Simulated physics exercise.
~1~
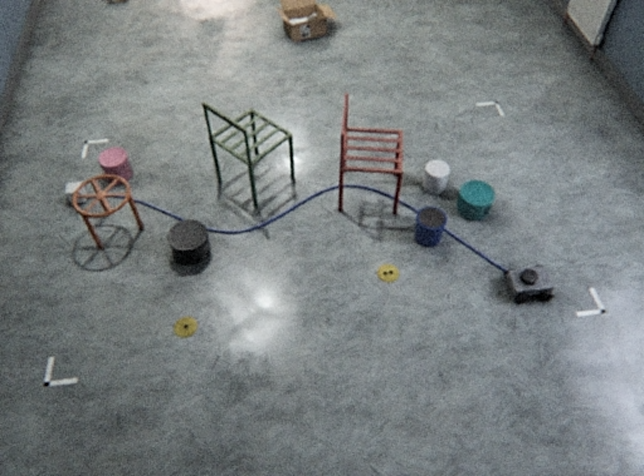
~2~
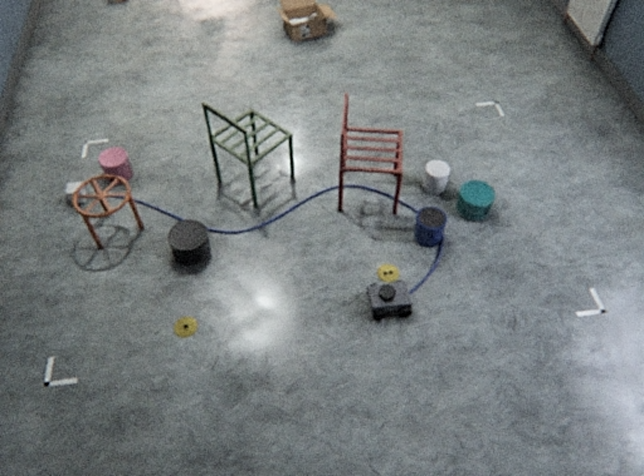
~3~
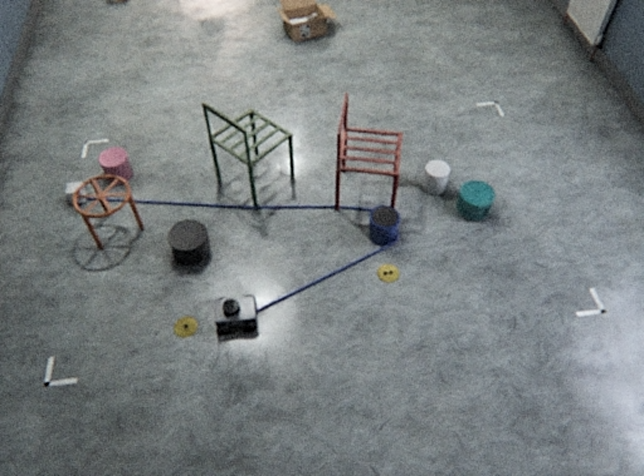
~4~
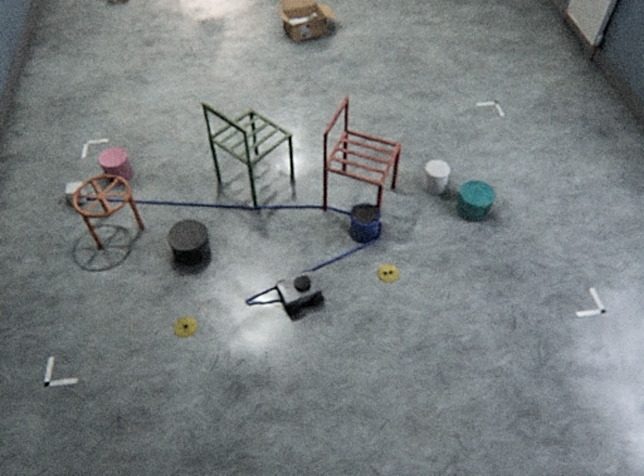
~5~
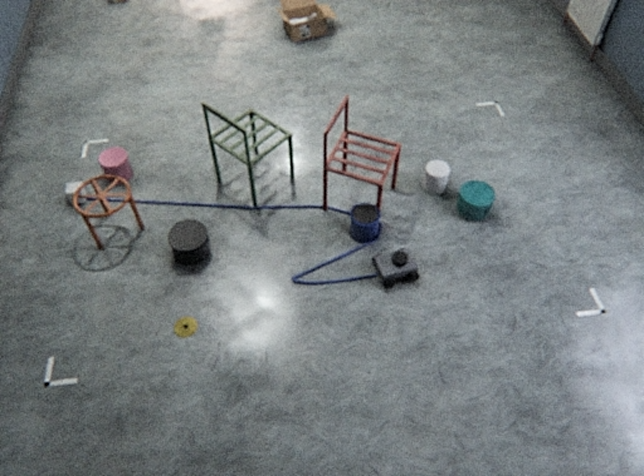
A small cart drags a blue pot and red chair leftward with its lead, then turns back right, the lead slack.
